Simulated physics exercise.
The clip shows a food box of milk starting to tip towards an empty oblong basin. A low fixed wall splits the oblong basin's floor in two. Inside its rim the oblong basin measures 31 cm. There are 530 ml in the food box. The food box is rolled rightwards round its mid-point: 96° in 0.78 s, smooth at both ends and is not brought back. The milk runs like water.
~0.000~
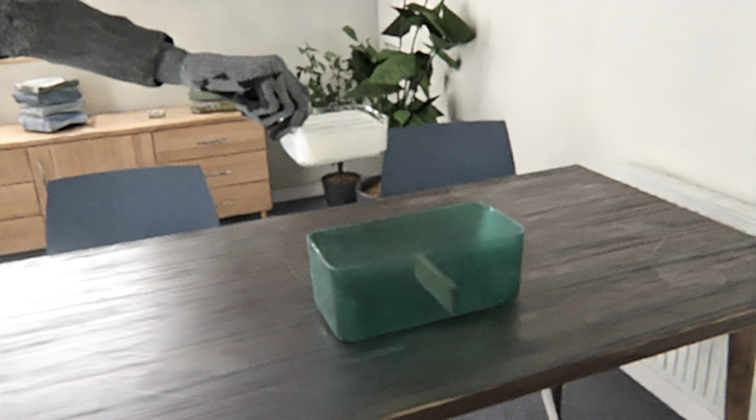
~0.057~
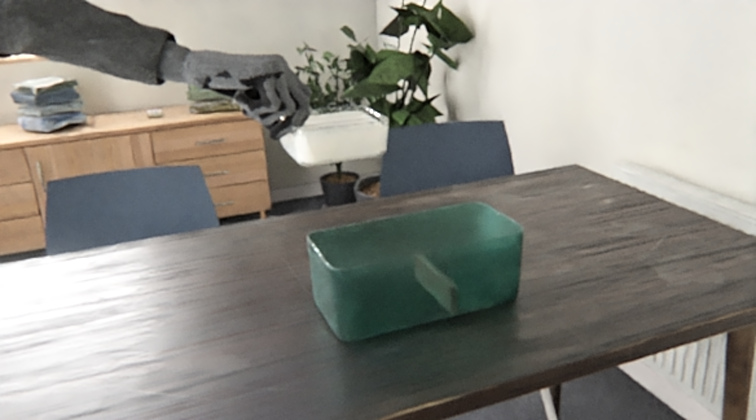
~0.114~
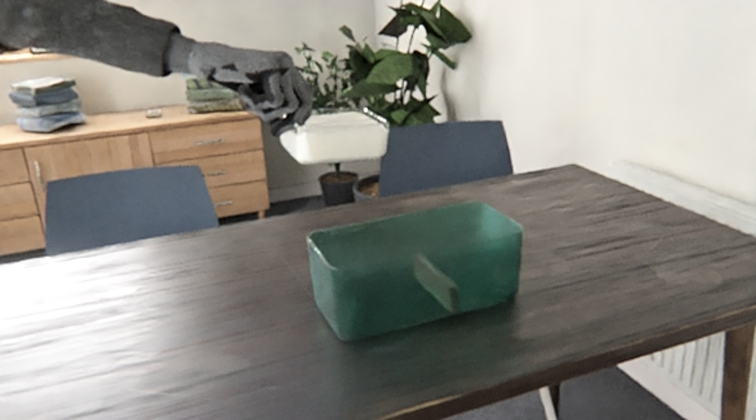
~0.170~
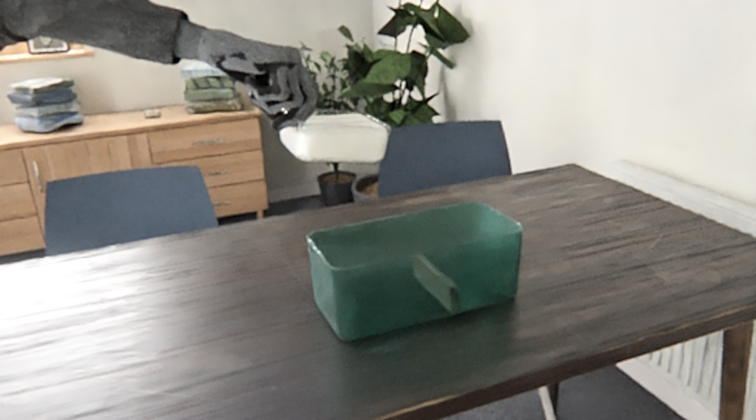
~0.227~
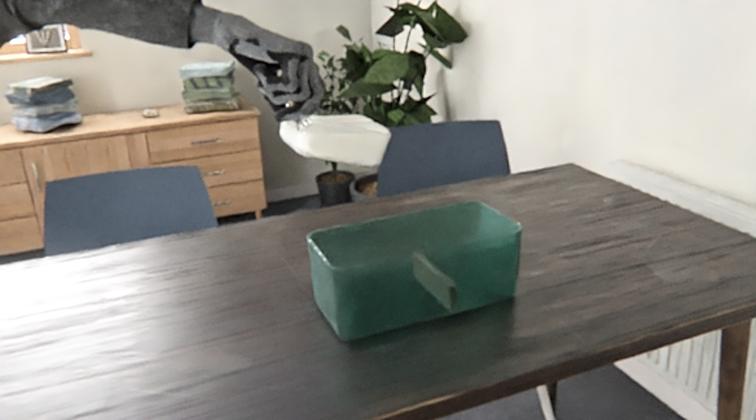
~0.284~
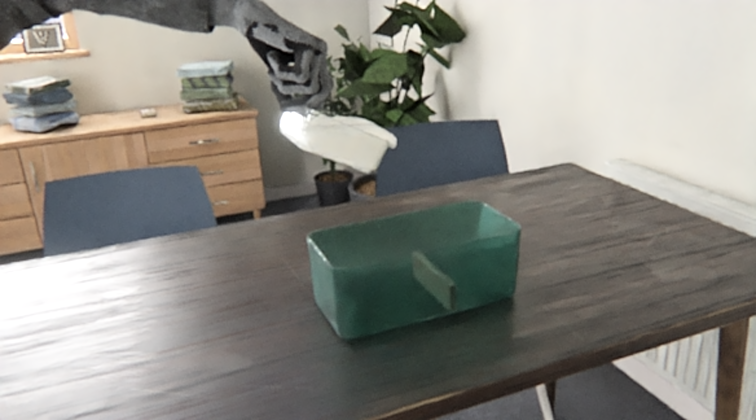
Gloved hand holding a food box of milk above a green oblong basin on a dark table, slowly tilting it rightwards.
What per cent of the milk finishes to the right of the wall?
Roughly 26 per cent is past the wall.
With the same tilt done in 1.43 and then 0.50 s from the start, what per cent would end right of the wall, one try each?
First 30, then 10 per cent.
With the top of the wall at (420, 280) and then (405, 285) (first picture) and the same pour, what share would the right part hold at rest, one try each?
First 60, then 70 per cent.
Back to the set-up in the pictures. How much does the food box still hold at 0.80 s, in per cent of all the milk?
Some 4 per cent.
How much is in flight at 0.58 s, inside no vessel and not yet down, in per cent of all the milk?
Some 50 per cent.
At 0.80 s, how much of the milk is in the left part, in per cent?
About 62 per cent.
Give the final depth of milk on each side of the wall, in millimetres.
Left about 16 mm, right about 8 mm.
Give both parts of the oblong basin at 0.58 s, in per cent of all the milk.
Some 24 per cent left and 12 right.
By 0.58 s the tilt is 82° and 14 per cent is still to pour, 23 is left of the wall and 11 right of it.
By 0.80 s the tilt is 96° and 4 per cent is still to pour, 62 is left of the wall and 25 right of it.
By 1.03 s the tilt is 96° and 0 per cent is still to pour, 67 is left of the wall and 25 right of it.
By 1.28 s the tilt is 96° and 0 per cent is still to pour, 69 is left of the wall and 26 right of it.
At rest 69 per cent lies left of the wall, 26 right of it and 5 outside.
